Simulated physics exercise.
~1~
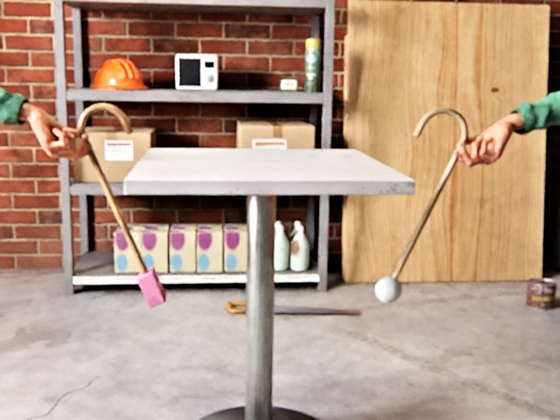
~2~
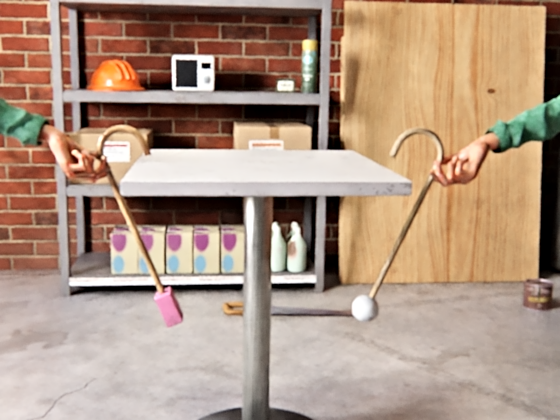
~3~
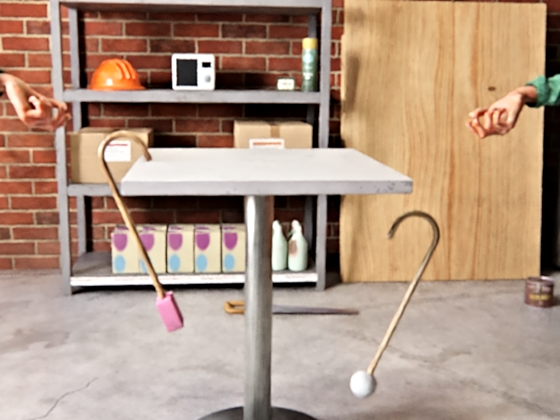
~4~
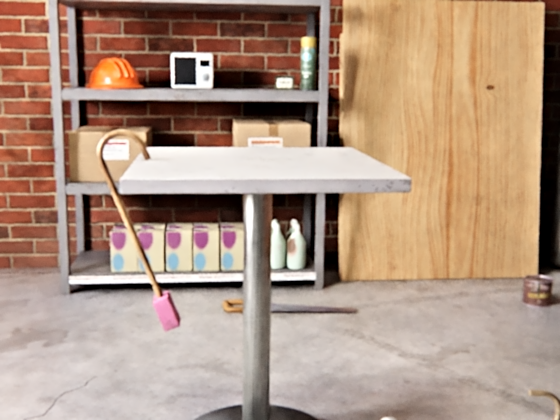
A white-tipped ladle and a pink-headed brush, each with a long curved handle, are held by two hands on opposite sides of a grey table in front of a brick wall and metal shelves. The hands bring them inward, the brush moving right to the left edge and the ladle moving left and down toward the right edge. Both hands then let go and draw back. The brush stays hooked on the tabletop, while the ladle drops beside the table. At the end, the ladle is down near the floor, tipped over and mostly out of view, and the brush still hangs in place.
